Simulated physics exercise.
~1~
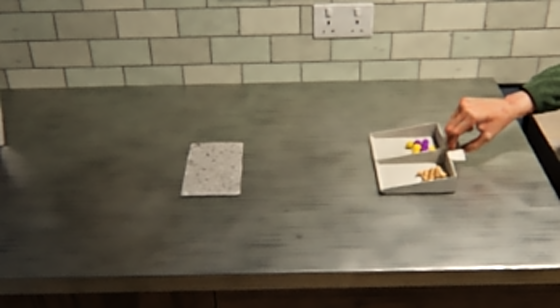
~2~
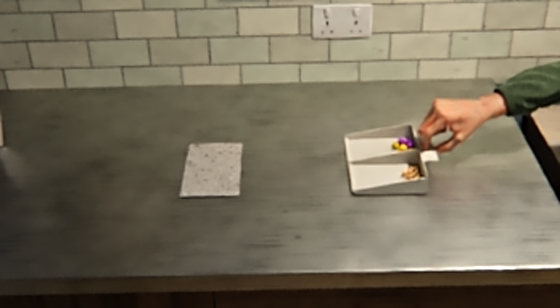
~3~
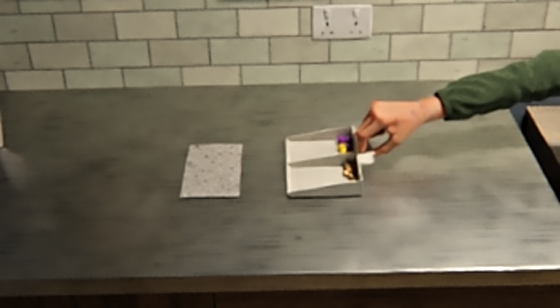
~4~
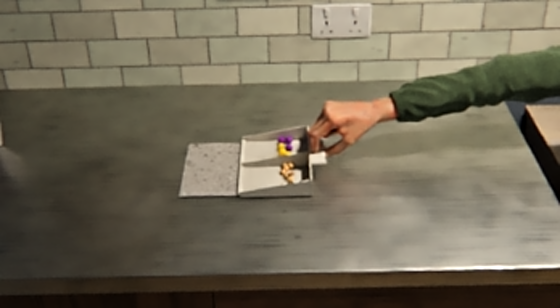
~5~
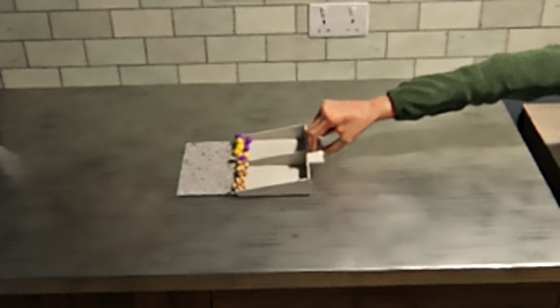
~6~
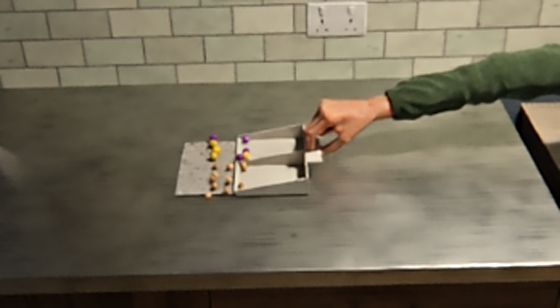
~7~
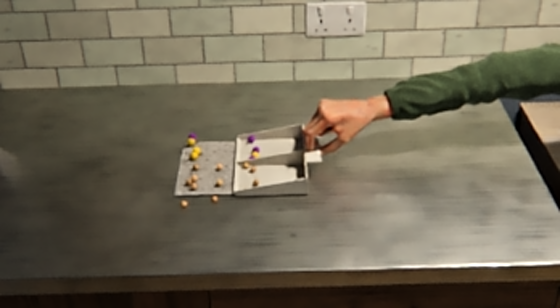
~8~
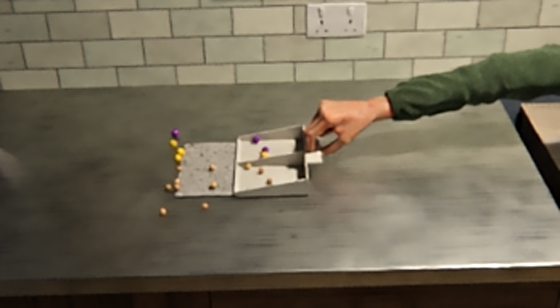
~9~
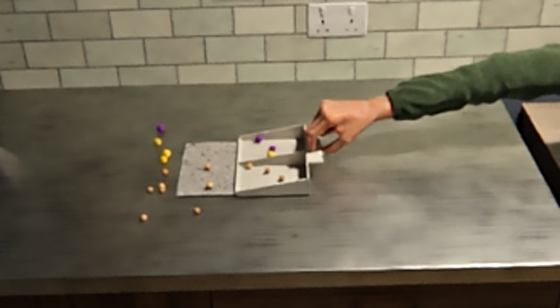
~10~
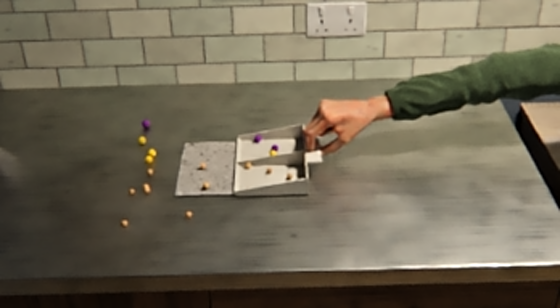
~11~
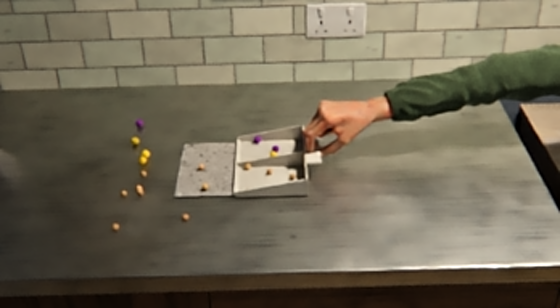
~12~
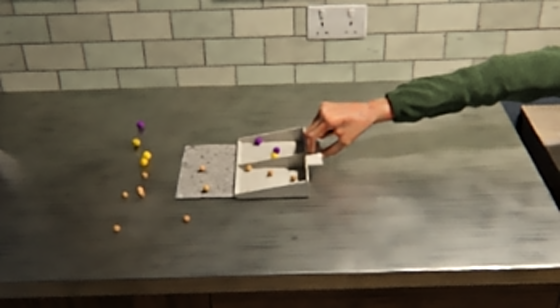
On a grey countertop, a hand in a green sleeve pushed a divided tray of small colourful balls left until it stopped against a flat speckled slab, and balls from both compartments rolled out across it onto the counter, leaving some inside.
